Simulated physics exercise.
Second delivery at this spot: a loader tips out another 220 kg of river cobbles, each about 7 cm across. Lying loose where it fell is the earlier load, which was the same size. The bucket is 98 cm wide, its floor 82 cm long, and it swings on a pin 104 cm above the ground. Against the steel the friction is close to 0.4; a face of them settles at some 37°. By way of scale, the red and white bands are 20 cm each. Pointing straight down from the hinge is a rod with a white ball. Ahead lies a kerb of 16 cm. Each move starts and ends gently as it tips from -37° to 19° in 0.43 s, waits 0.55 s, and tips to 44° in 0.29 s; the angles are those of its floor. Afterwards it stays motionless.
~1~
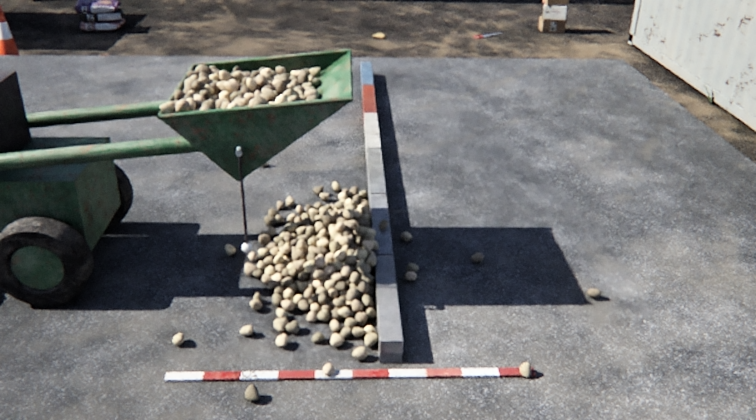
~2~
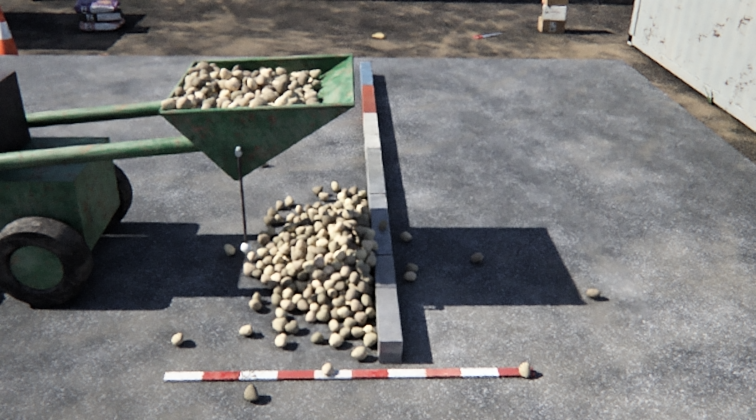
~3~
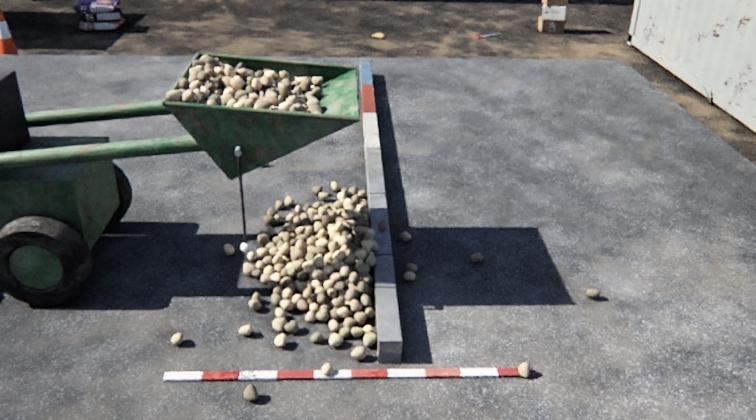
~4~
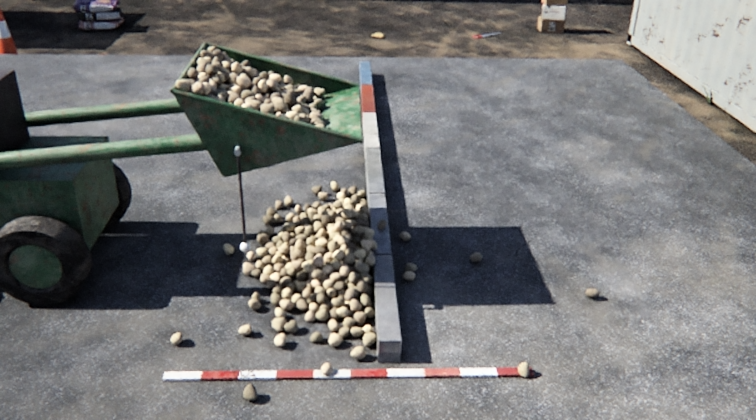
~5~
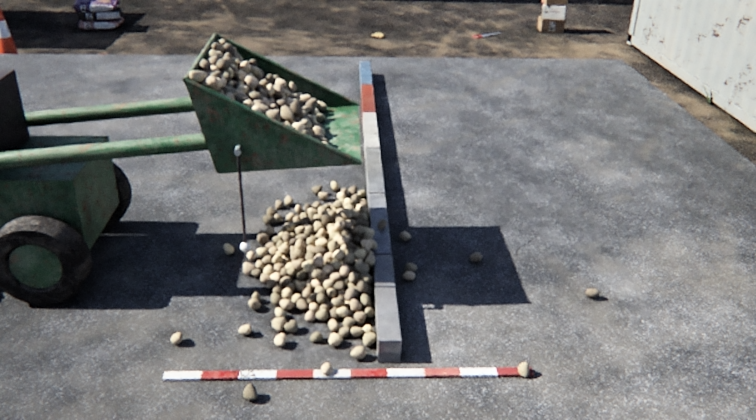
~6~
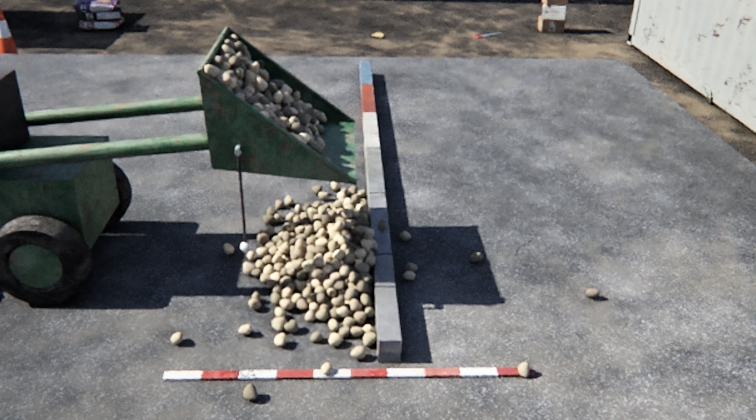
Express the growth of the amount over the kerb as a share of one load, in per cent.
Roughly 43 per cent of a load.
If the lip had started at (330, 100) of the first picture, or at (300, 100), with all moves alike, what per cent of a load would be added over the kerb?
25 % and 10 %.
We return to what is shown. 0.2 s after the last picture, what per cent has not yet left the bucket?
Close to 100 in a hundred is still held.
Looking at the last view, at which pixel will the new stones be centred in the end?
They settle centred around (377, 245).
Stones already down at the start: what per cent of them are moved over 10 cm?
0 per cent.
Then, 0.1 s after the last picture the floor is at 18°; in per cent of one load, 100 in the bucket, 98 on this side of the kerb, 2 over the kerb; the foremost stones are at (443, 268).
Then, 0.2 s after the last picture the floor is at 19°; in per cent of one load, 100 in the bucket, 98 on this side of the kerb, 2 over the kerb; the foremost stones are at (443, 268).
Then, 1.4 s after the last picture the floor is at 44°; in per cent of one load, 0 in the bucket, 160 on this side of the kerb, 40 over the kerb; the foremost stones are at (557, 265).
Then, 3.8 s after the last picture the floor is at 44°; in per cent of one load, 0 in the bucket, 156 on this side of the kerb, 44 over the kerb; the foremost stones are at (574, 256). Net gain over the kerb, 43.
